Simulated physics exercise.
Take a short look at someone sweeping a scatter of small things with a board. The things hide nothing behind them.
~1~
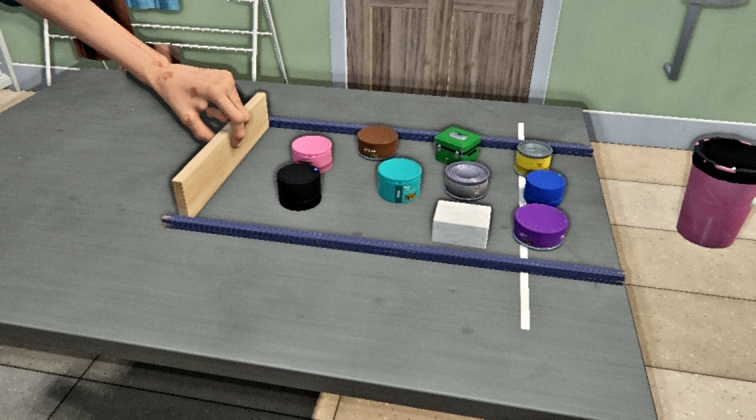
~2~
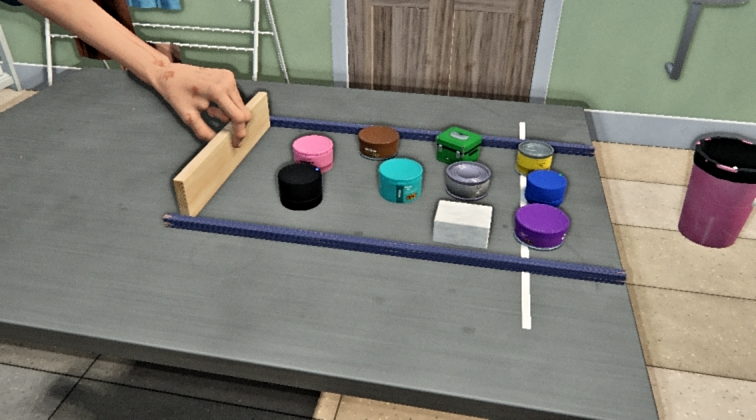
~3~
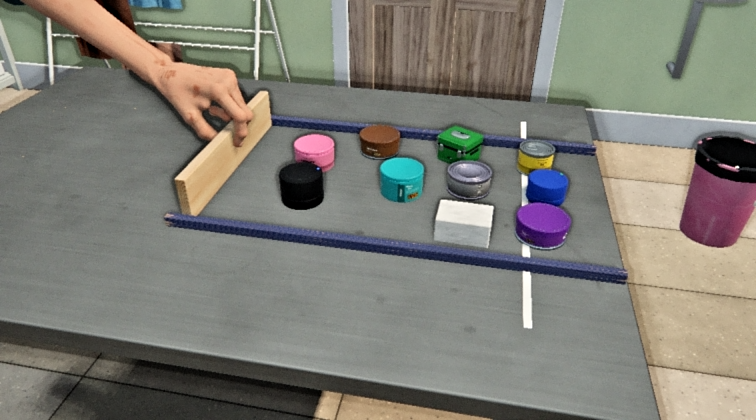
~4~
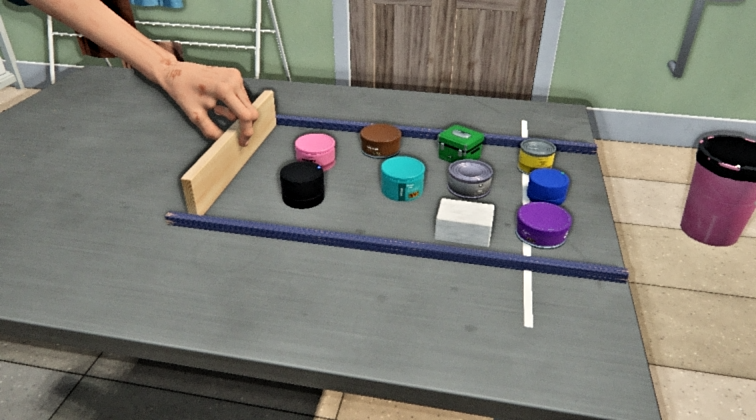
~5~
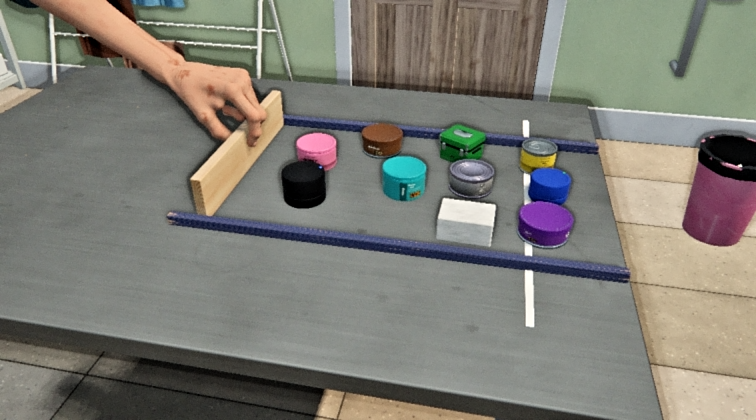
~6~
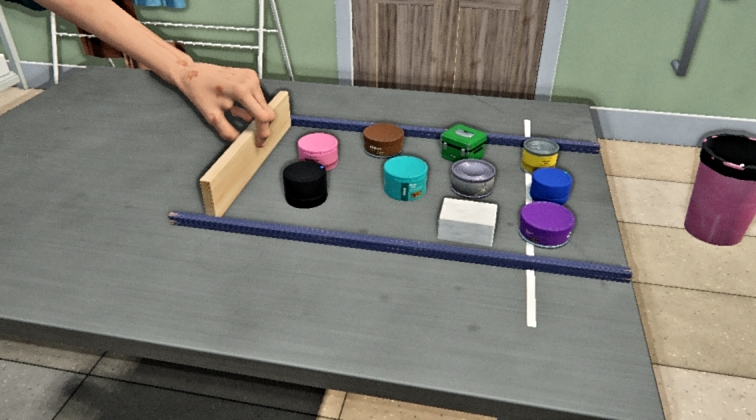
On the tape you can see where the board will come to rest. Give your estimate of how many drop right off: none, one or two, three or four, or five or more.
My estimate: One or two.
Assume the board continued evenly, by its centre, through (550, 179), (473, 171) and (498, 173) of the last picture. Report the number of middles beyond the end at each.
Respectively 5, 0 and 0.
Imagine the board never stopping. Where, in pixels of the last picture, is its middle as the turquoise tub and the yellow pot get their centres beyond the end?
About (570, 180), and about (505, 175) for the other.
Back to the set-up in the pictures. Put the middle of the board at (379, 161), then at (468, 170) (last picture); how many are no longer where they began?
It comes to 4 for the first spot, 10 for the other.
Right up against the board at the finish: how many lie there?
In total, 3.
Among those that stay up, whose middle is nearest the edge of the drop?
Result: The blue lid.
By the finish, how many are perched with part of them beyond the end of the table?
4 overhanging.
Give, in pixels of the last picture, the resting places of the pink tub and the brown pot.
For the pink tub it's (550, 171), and for the brown pot it's (550, 153).
A little later, none off yet; blue lid at rest near (550, 187); purple pot at rest near (546, 224); yellow pot at rest near (539, 157).
Next, none off yet; blue lid shifted about its own width near (584, 192); purple pot shifted a little near (570, 220); yellow pot shifted about its own width near (587, 162).
When it is over, the number that fall off is one or two; down, yellow pot.
